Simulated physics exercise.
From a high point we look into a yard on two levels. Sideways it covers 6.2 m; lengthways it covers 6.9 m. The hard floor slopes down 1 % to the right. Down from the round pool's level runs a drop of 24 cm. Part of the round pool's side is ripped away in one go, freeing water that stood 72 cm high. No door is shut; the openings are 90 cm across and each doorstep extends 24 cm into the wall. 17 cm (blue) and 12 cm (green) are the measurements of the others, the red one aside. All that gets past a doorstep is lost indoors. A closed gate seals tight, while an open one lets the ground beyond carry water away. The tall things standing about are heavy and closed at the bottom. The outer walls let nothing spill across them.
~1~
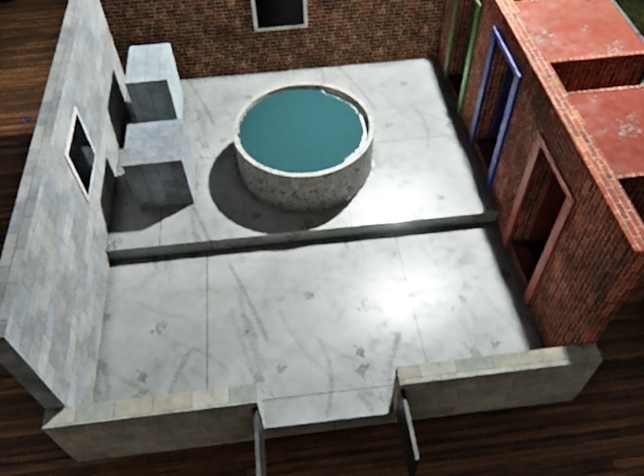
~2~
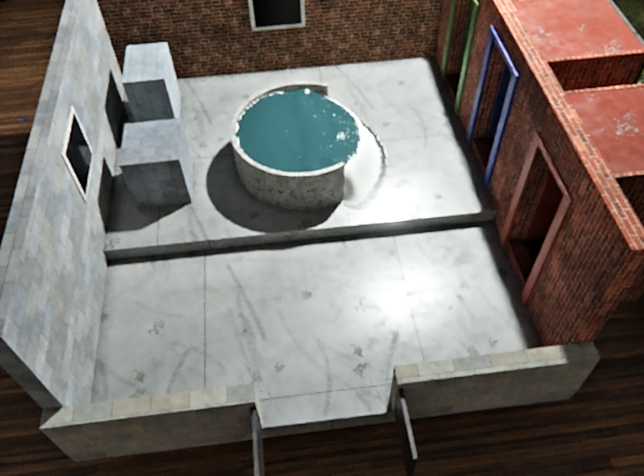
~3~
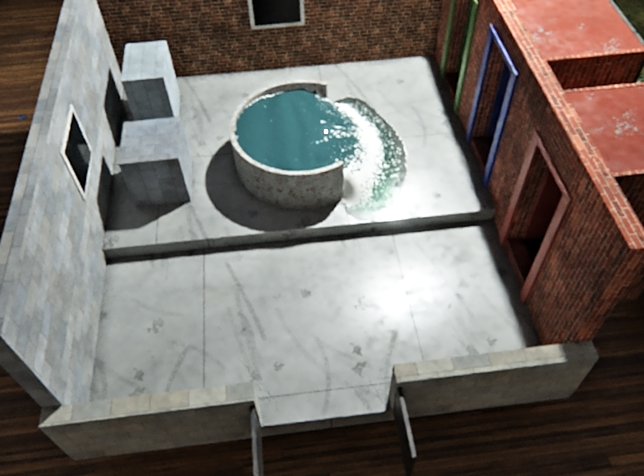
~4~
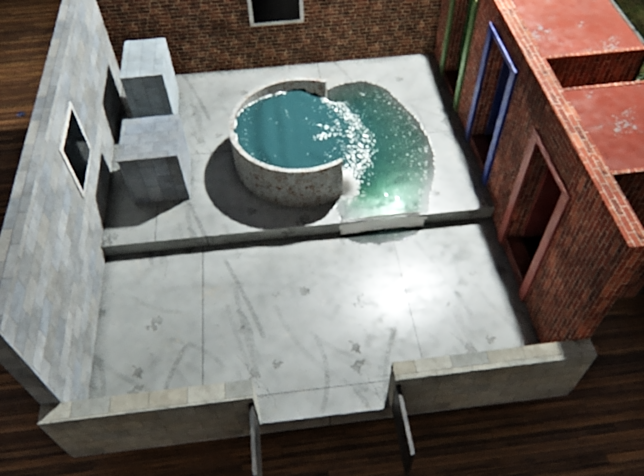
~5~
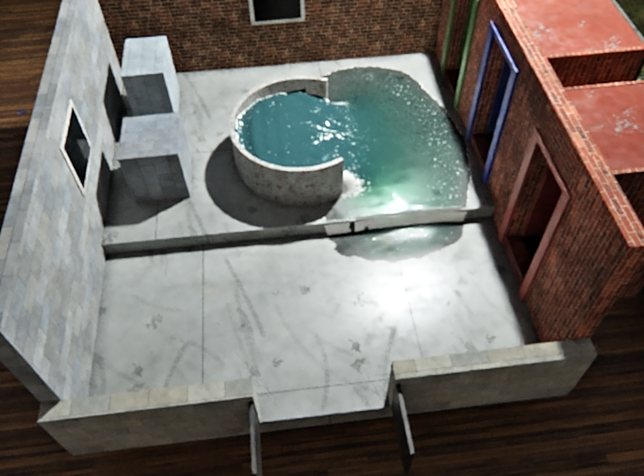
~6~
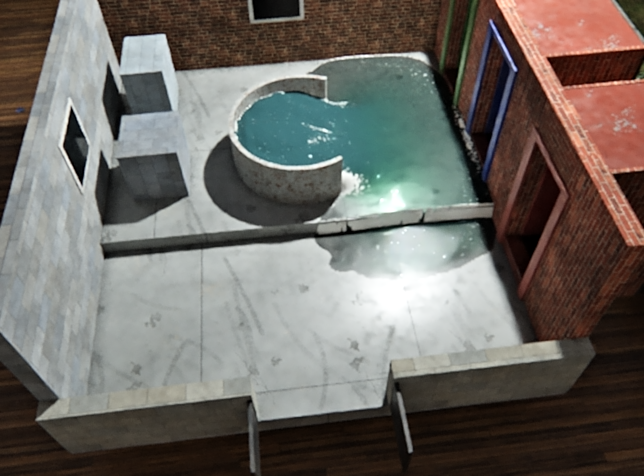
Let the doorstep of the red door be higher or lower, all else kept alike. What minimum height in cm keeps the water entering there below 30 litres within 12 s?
About 11 cm.
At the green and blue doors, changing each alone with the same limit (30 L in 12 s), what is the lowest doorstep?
About 24 cm at green and about 31 cm at blue.
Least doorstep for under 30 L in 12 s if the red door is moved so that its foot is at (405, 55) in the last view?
Around 22 cm would do it.
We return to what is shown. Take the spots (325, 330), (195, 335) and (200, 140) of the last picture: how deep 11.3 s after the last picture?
Roughly 8, 8 and 5 centimetres.
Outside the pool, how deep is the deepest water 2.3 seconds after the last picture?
Around 30 centimetres.
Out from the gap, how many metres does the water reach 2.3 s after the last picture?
About 4.6 m.
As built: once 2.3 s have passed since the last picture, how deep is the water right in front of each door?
Depth at blue 21 cm, at red 14 cm, at green 21 cm.
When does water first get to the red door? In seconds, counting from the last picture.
Red 0.1 s.
Then, 0.7 s after the last picture water covers 35 % of the floor, deepest (43 cm) near (464, 138); 19 cm at the red door, 0 litres in over its 21 cm doorstep.
Then, 2.3 s after the last picture water covers 40 % of the floor, deepest (30 cm) near (527, 359); 14 cm at the red door, 0 litres in over its 21 cm doorstep.
Then, 11.3 s after the last picture water covers 95 % of the floor, deepest (9 cm) near (355, 354); 8 cm at the red door, 0 litres in over its 21 cm doorstep.
At the red door as built, the water peaked near 19 cm, 0.5 s after the last picture.
Run again over the same 12 s with other heights there, 50 litres in over 9 cm, 18 litres over 13 cm. The limit of 30 litres is kept from about 11 cm up.
